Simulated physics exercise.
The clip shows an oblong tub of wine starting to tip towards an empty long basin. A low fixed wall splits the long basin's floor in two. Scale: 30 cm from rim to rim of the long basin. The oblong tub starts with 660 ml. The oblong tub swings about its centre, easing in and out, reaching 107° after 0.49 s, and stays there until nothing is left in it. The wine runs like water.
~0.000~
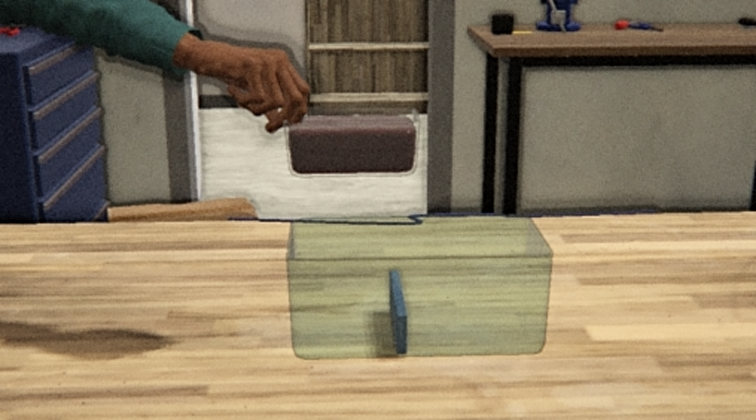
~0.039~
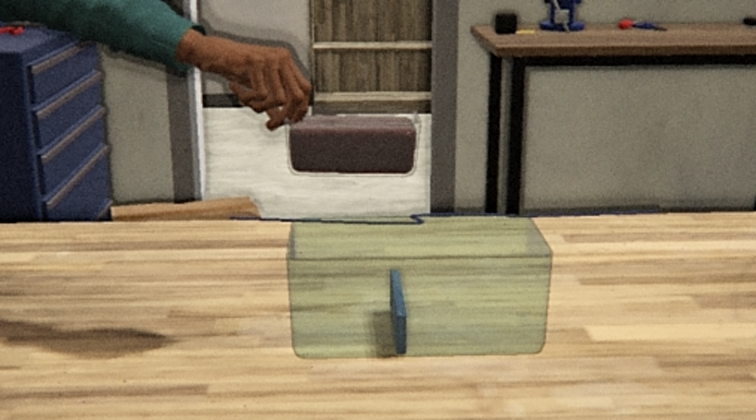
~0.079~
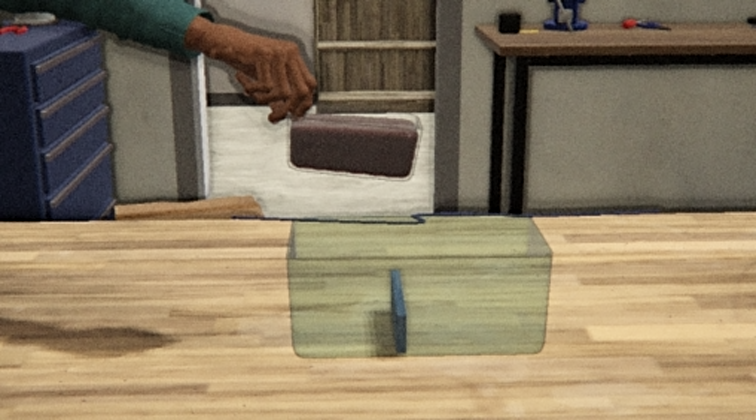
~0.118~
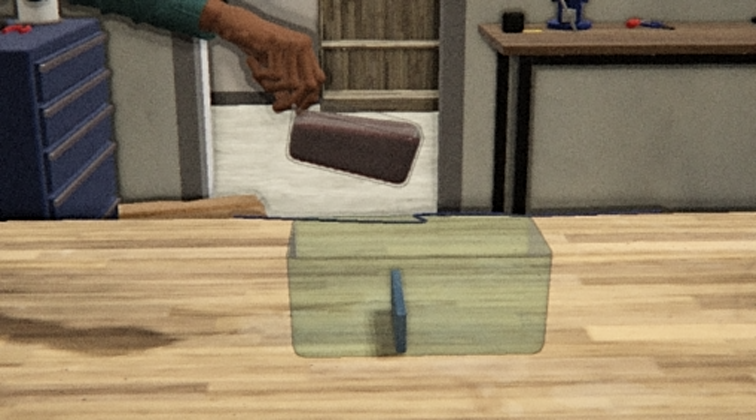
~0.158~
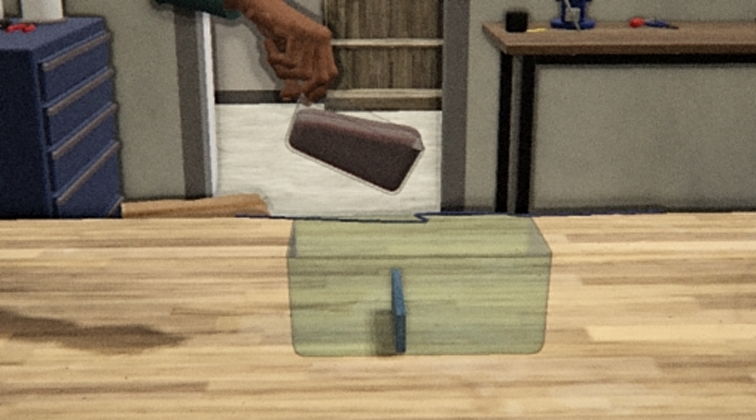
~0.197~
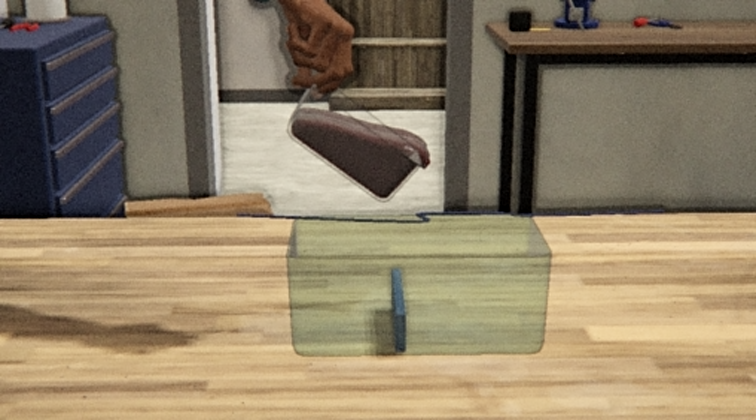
A hand tilts an oblong tub of dark wine rightward above a long, clear, empty basin.
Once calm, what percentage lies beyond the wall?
The far part has some 86 per cent.
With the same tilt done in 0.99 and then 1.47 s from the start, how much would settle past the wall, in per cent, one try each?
In turn about 90 and 95 per cent.
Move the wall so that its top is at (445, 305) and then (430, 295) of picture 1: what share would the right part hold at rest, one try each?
In turn about 50 and 70 per cent.
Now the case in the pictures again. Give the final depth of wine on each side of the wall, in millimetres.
Some 4 mm on the left and 22 mm on the right.
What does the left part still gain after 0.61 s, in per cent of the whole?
Near 4 in a hundred.
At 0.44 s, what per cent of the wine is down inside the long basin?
About 68 per cent.
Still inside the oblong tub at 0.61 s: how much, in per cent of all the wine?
About 2 per cent.
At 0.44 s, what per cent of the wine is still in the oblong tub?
About 9 per cent.
By 0.44 s the tilt is 104° and 9 per cent is still to pour, 0 is left of the wall and 67 right of it.
By 0.61 s the tilt is 107° and 2 per cent is still to pour, 8 is left of the wall and 80 right of it.
By 0.79 s the tilt is 107° and 0 per cent is still to pour, 12 is left of the wall and 85 right of it.
By 0.99 s the tilt is 107° and 0 per cent is still to pour, 12 is left of the wall and 86 right of it.
At rest 12 per cent lies left of the wall, 86 right of it and 2 outside.
